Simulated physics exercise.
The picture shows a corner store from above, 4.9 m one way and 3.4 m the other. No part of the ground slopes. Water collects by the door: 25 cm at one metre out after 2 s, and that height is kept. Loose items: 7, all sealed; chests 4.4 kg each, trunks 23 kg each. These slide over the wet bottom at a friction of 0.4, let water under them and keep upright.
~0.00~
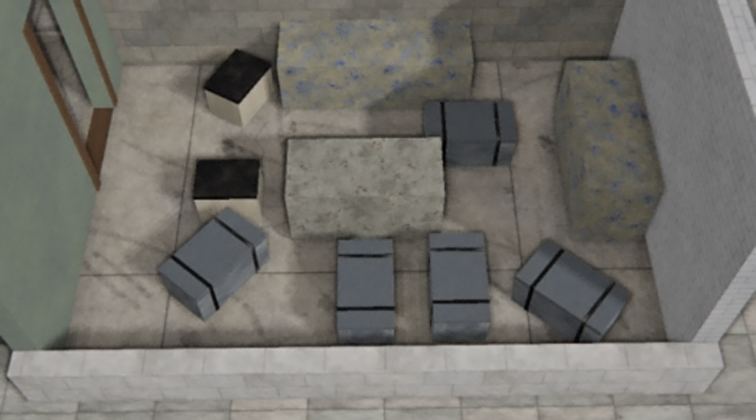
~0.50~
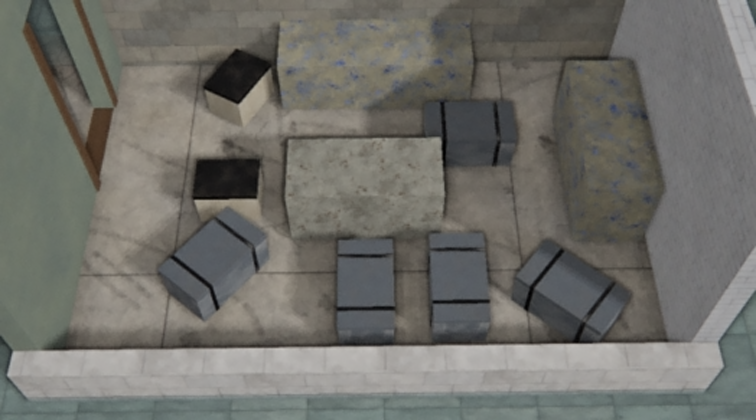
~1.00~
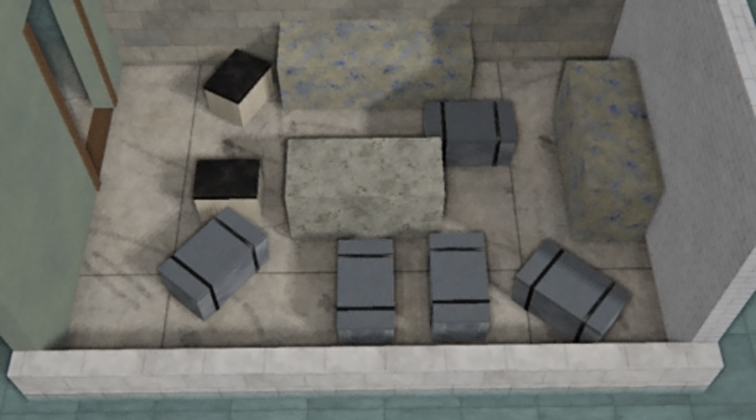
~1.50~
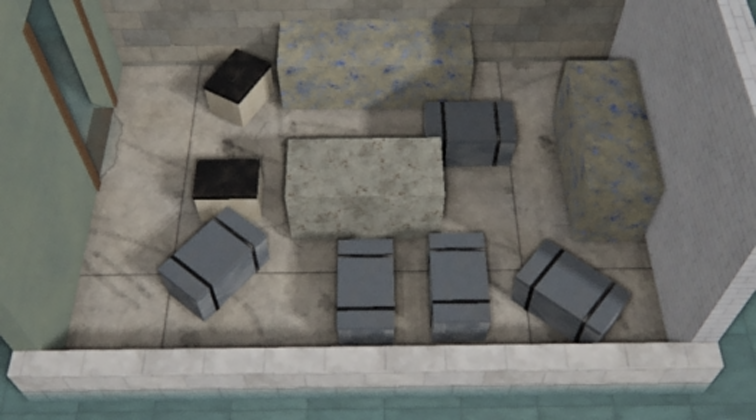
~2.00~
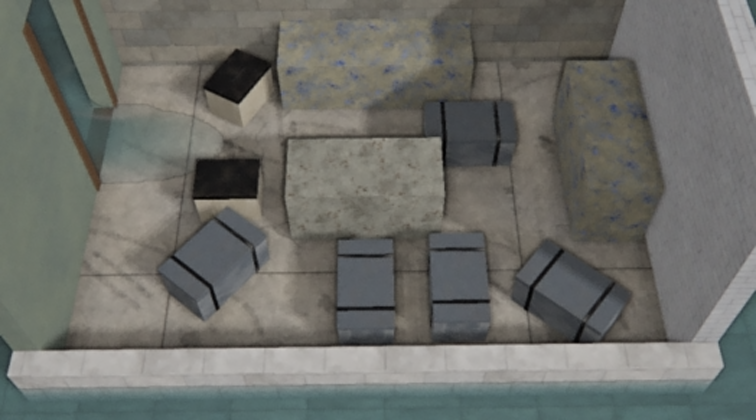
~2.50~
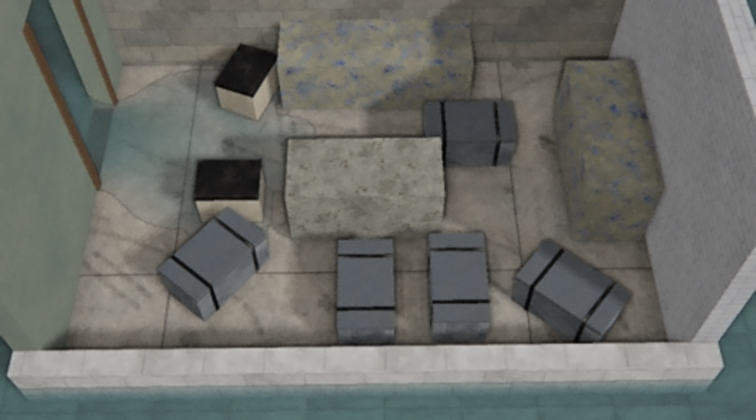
At first, strapped grey trunks and two dark-topped chests sit still around stone-like blocks in a walled store, with bare paving outside. Bluish-green water then covers the paving, enters through the left doorway and spreads across the floor, and the upper chest shifts slightly right while the trunks stay put.
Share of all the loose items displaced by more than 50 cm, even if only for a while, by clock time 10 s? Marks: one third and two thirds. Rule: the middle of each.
The shifted amount is moderate, between a third and two thirds.
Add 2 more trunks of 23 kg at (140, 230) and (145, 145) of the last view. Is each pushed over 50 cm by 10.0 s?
The first: Falls below it. The second: Exceeds it.
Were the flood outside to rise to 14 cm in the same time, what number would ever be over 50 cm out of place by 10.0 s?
The count would be 1.
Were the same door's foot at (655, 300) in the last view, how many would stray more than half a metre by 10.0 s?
That gives 5 of them.
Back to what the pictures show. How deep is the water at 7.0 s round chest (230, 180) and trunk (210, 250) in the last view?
7 and 7 cm.
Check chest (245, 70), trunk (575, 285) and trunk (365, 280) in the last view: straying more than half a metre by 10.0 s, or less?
Same order as the question: Greater, smaller, smaller.
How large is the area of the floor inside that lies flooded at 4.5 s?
I'd put it close to 9.0 m2.
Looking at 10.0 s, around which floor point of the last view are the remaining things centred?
They're centred close to (410, 254).
After 3.5 s 0 of 7 are over 50 cm from their spots; 2 afloat.
After 4.5 s 1 of 7 are over 50 cm from their spots; 2 afloat.
After 7.0 s 3 of 7 are over 50 cm from their spots; 3 afloat.
After 10.0 s 4 of 7 are over 50 cm from their spots, and 4 have been at some point; 7 afloat.
